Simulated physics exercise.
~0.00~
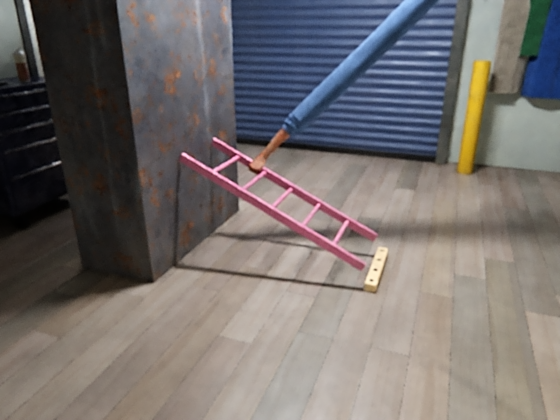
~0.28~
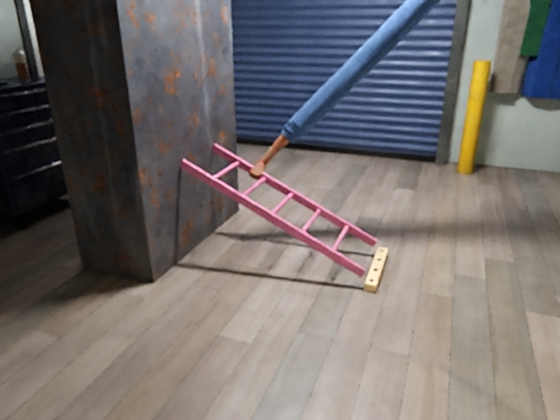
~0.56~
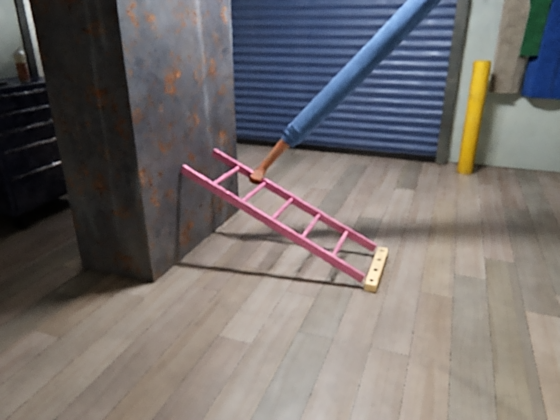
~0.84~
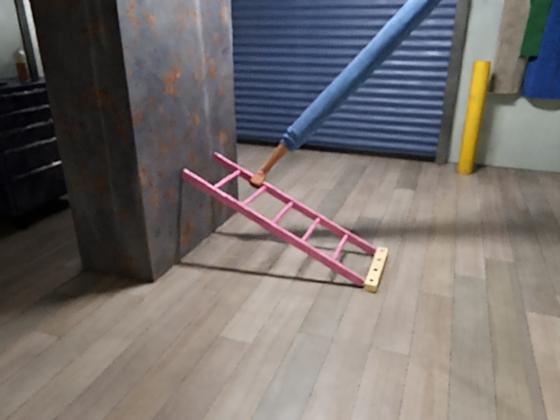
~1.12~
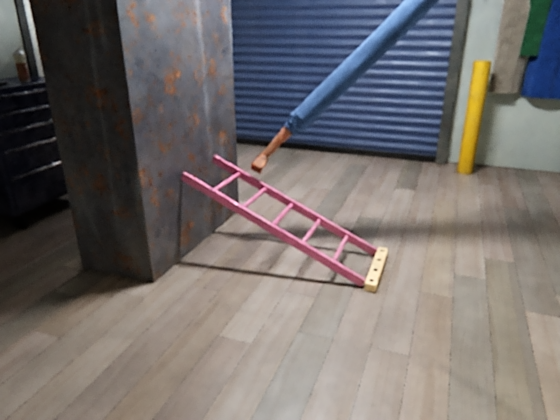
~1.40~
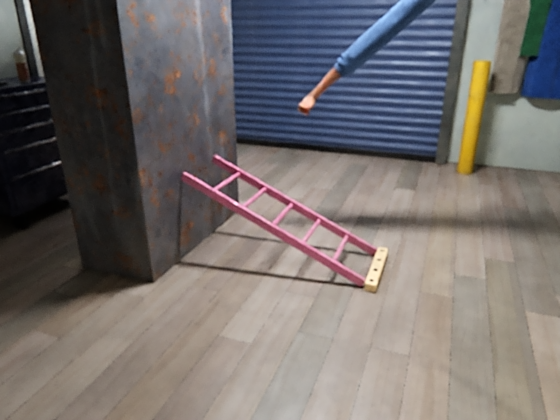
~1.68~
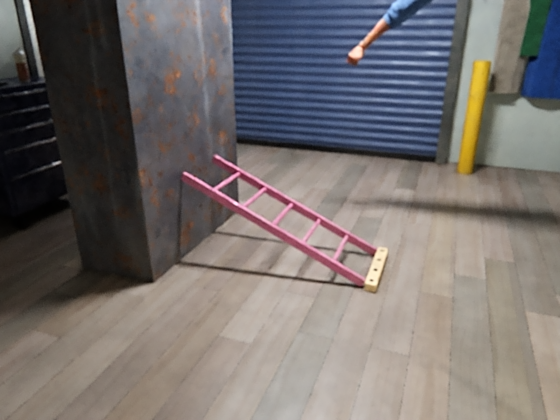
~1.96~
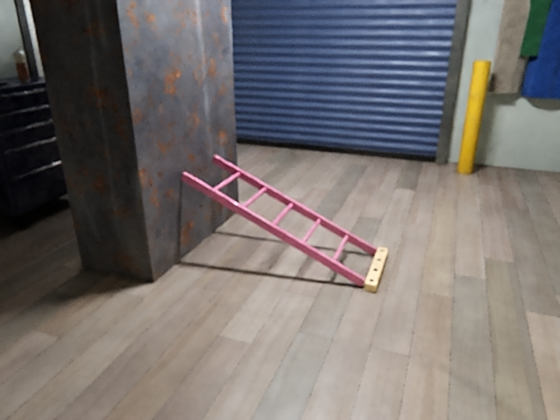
To begin with, a blue-sleeved arm reaches in from the upper right and holds the top of a pink, ladder-like gate that slants beside a dark, rust-marked pillar. A pale batten lies on the wooden floor at its lower end. The hand eases the gate down very slightly, and then it settles. Next, the fingers let go, and the arm draws back up and to the right in front of the blue shutter until it is out of view. Left alone, the pink gate stays propped at its slant, with the batten still at its foot.
